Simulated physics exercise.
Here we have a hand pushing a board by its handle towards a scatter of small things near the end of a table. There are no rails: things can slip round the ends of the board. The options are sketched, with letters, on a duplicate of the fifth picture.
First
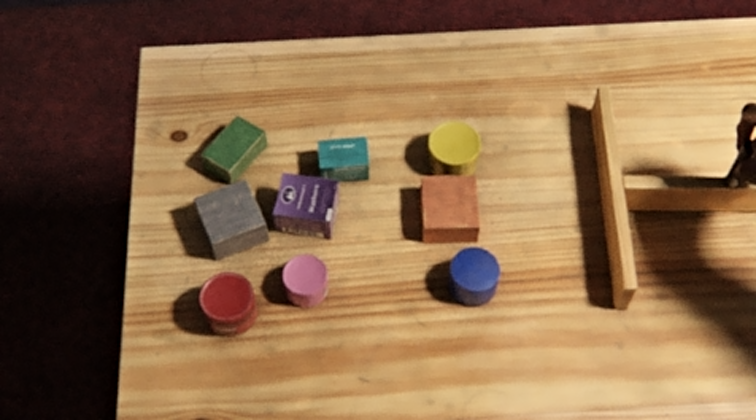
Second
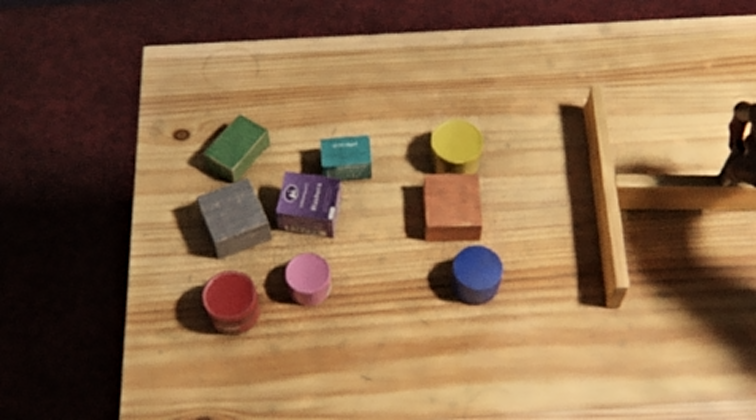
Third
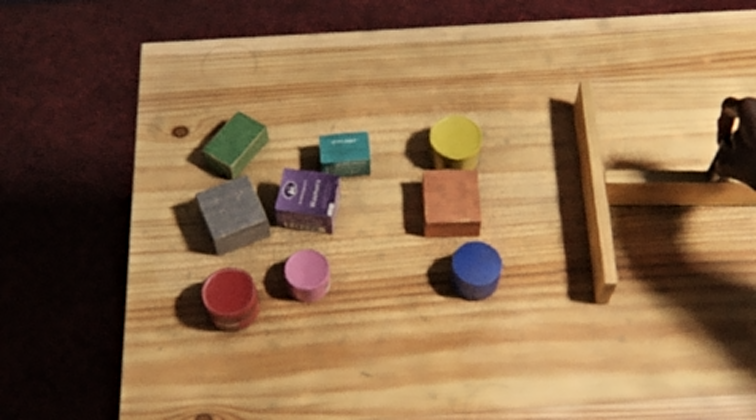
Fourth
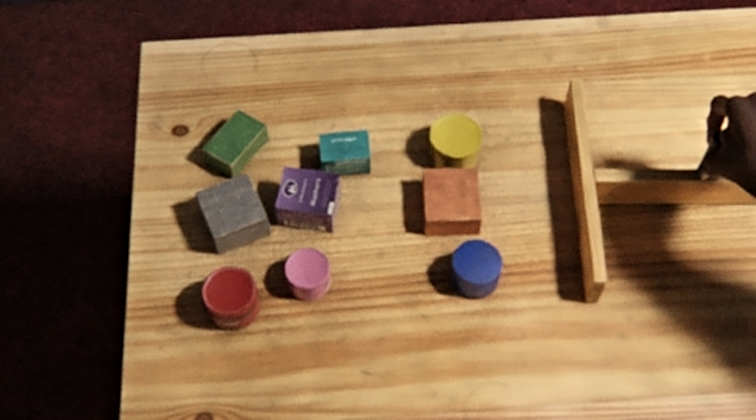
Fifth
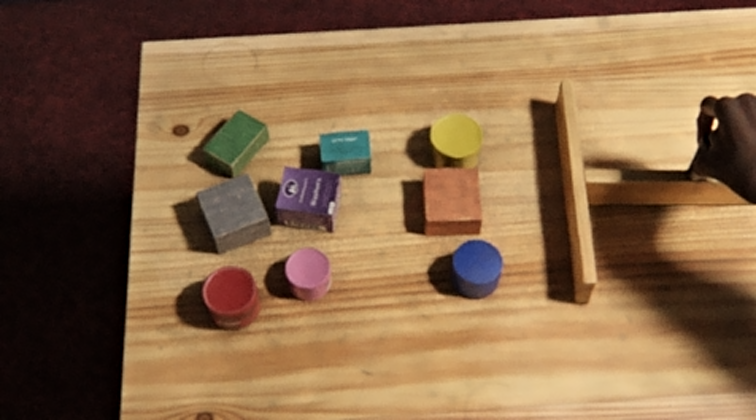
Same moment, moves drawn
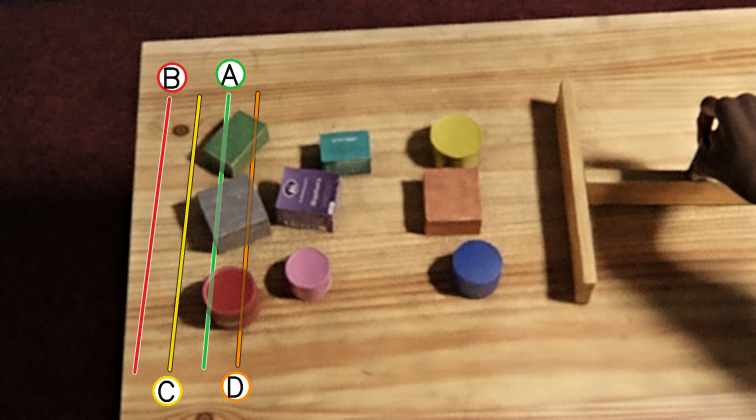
A pale wooden tabletop against a dark reddish background is seen from above by a nearly still camera. Toward its left side sit a green block, teal box, yellow tub, grey block, purple box, reddish-brown block, red jar, pink jar and blue jar. From the right, a dark hand on the handle slides an upright wooden board slowly leftward, while the small things stay in place.
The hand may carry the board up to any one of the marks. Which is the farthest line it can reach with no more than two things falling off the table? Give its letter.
Up to line A.
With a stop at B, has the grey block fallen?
Yes.
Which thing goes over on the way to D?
The grey block.
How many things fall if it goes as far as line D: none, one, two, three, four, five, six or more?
By then, one.
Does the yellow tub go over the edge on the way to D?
By then, no.
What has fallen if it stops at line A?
The grey block.
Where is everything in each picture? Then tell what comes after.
In the first picture, green block (234, 150); red jar (229, 305); grey block (232, 220).
In the second picture, board (609, 180); yellow tub (456, 150).
In the third picture, board (597, 176); pink jar (308, 276).
In the fourth picture, board (588, 175); purple box (309, 199).
In the fifth picture, board (578, 175); green block (236, 144); red jar (232, 299); grey block (234, 214).
On the marked copy, A at (217, 221); B at (153, 225); C at (186, 223); D at (249, 219).
With A. Early on, board (450, 183); blue tin (420, 271); yellow tub (414, 145).
Further on, board (320, 191); grey block (171, 216); red jar (216, 303).
At the end, board (217, 197); grey block over the edge; purple box (129, 214); one fallen.
As for the rest, B drops eight; C drops four; D is within the limit but short.
